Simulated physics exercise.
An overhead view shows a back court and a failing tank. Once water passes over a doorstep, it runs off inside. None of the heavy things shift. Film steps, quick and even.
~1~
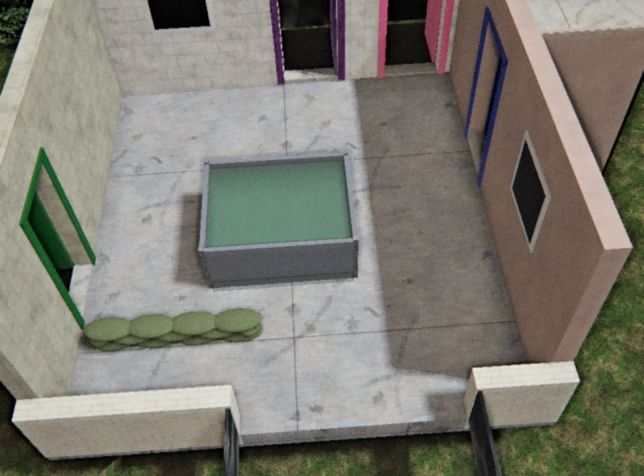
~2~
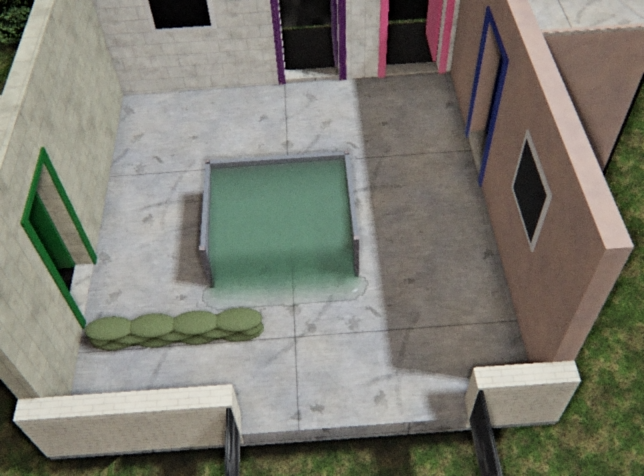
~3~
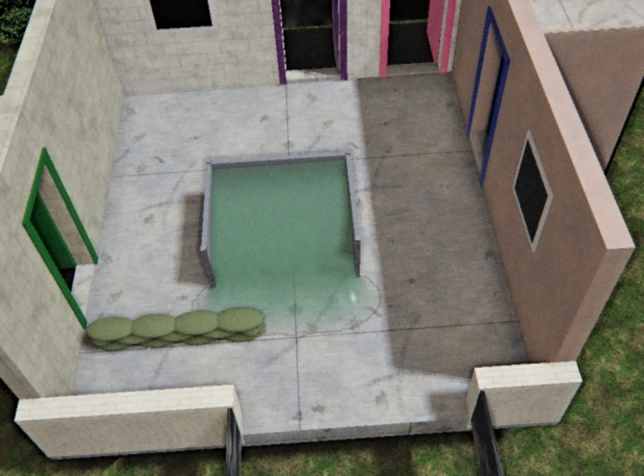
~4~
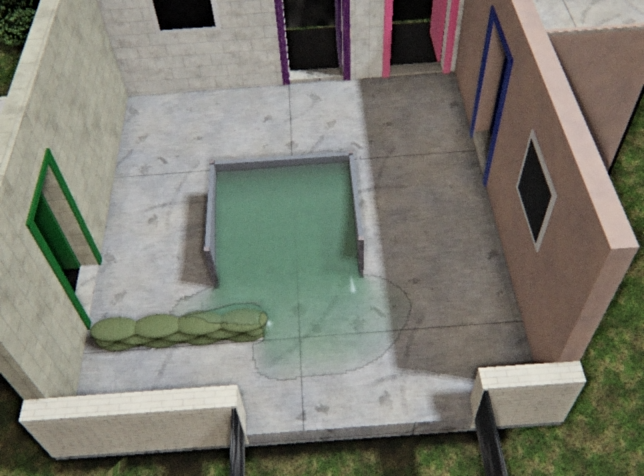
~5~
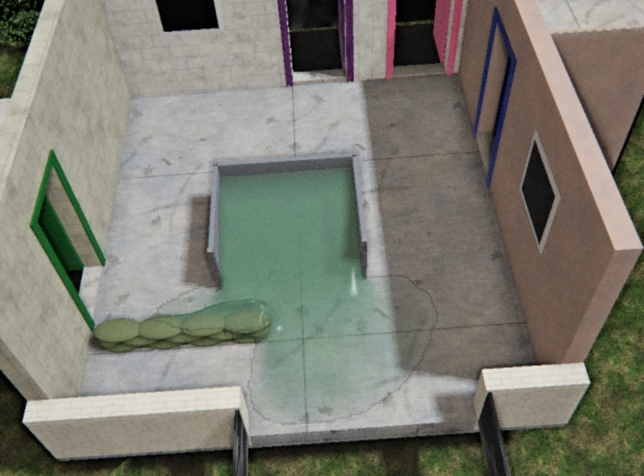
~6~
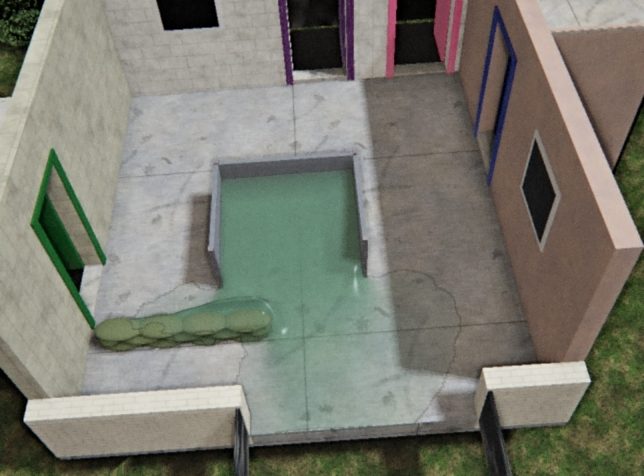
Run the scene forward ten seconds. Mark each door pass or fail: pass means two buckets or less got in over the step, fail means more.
Green door - fail, blue door - pass, purple door - pass, pink door - pass.
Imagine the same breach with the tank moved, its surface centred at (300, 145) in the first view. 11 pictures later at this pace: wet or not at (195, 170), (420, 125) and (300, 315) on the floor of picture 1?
Taking the three spots in that order, I'd say spared, then spared, then drenched.
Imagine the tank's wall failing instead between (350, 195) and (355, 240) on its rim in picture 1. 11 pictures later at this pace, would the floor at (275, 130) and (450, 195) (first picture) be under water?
Taking the two points in order, the first is left dry and the second is waterlogged.
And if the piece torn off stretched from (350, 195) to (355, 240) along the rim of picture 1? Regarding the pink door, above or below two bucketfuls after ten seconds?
I'd say the pink door crosses the line.
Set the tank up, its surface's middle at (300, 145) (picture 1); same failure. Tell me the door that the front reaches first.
Result: The green-painted one.
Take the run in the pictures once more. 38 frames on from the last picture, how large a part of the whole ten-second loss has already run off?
Approximately 90 %.
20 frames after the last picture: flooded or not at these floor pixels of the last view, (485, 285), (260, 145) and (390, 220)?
Result, as listed: Wetted / not wetted / not wetted.
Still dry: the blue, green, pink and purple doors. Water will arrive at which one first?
I'd say it's the door marked green.
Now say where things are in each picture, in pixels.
In the first frame, the water tank at (278, 203) is whole and still.
In the second frame, the front is at (207, 292), out from the gap at (283, 266).
In the third frame, the front is at (202, 320), out from the gap at (284, 269).
In the fourth frame, water pours out at (288, 271) and has run to (173, 327).
In the fifth frame, water pours out at (291, 273) and has run to (143, 331).
In the sixth frame, the front is at (111, 332), out from the gap at (292, 272).
A moment on, water covers 30 % of the floor; the green door over two buckets in, the blue door not reached, the purple door not reached, the pink door not reached.
Next, water covers 30 % of the floor; the green door far over two buckets in, the blue door not reached, the purple door not reached, the pink door not reached.
Then, water covers 40 % of the floor; the green door far over two buckets in, the blue door not reached, the purple door not reached, the pink door not reached.
Later, water covers 45 % of the floor; the green door far over two buckets in, the blue door wet at the sill, nothing in, the purple door not reached, the pink door not reached.
In the end, water covers 50 % of the floor; the green door far over two buckets in, the blue door wet at the sill, nothing in, the purple door not reached, the pink door not reached.
